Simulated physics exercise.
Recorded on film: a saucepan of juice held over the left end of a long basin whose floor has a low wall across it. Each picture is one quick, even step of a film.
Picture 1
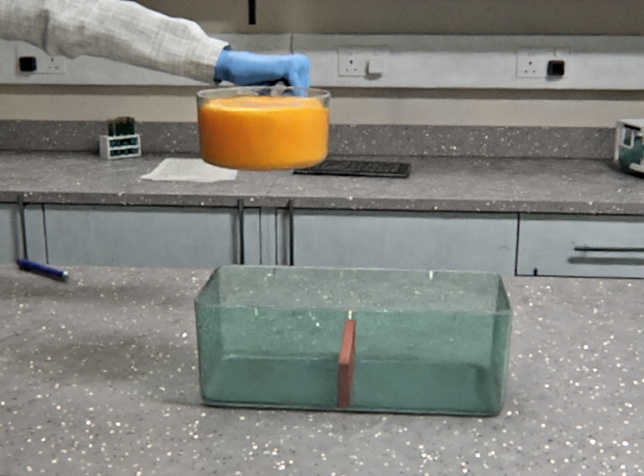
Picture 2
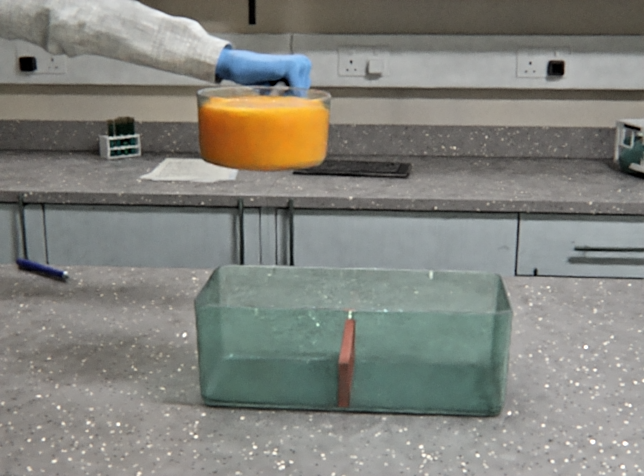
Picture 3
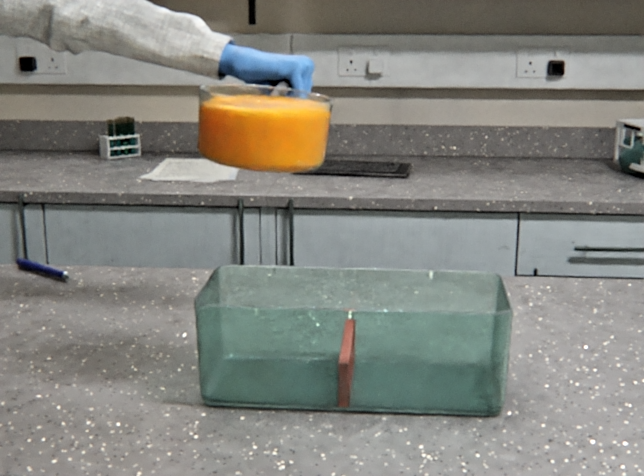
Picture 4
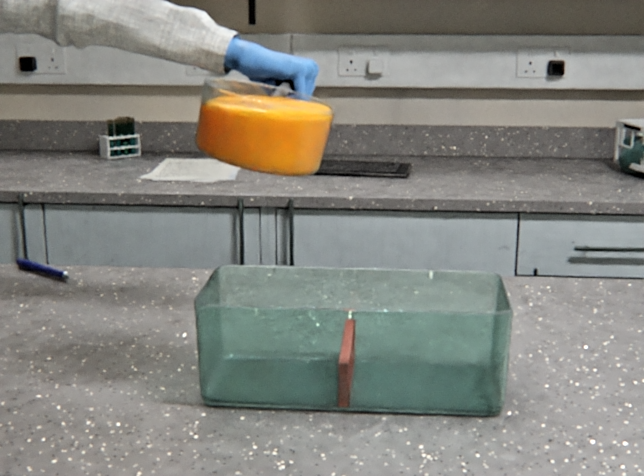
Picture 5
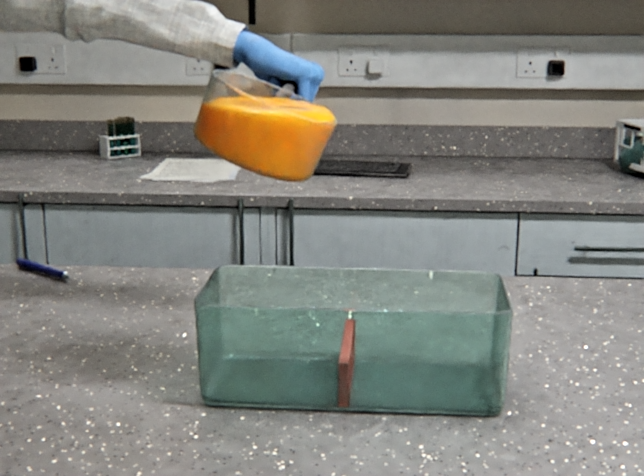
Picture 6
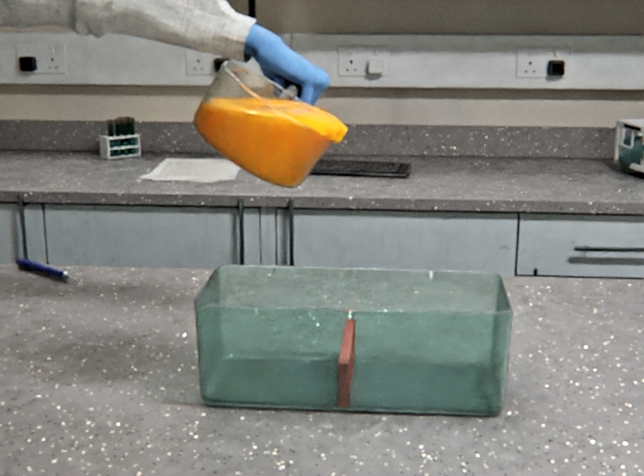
At the start, a blue-gloved hand holds a clear round pan of orange juice level above the left part of a long greenish basin with a low reddish wall across its floor. The hand then tilts the pan steadily down to the right, and the juice reaches the lower rim and begins edging over it.
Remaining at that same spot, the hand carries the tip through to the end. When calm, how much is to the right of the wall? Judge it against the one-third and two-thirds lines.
The right of the wall is going to hold beyond two thirds.
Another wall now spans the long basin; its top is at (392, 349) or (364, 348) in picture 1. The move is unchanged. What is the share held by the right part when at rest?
Around 40 per cent for the first, around 65 per cent for the second.
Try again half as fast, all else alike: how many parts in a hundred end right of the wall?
90 per cent or thereabouts.
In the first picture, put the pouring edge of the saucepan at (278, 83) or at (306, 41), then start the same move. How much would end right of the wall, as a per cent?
Close to 40 % for the first start and close to 75 % for the second.
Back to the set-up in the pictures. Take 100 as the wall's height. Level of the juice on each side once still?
Left part: 10 per cent, right part: 60 per cent.
A moment on, the saucepan is tipped on its side and 26 per cent is still to pour, 0 is left of the wall and 19 right of it.
Next, the saucepan is tipped right over and 6 per cent is still to pour, 7 is left of the wall and 78 right of it.
Then the saucepan is tipped right over and 1 per cent is still to pour, 10 is left of the wall and 84 right of it.
Later the saucepan is tipped right over and 0 per cent is still to pour, 12 is left of the wall and 85 right of it.
In the end 12 per cent lies left of the wall, 86 right of it and 2 outside.
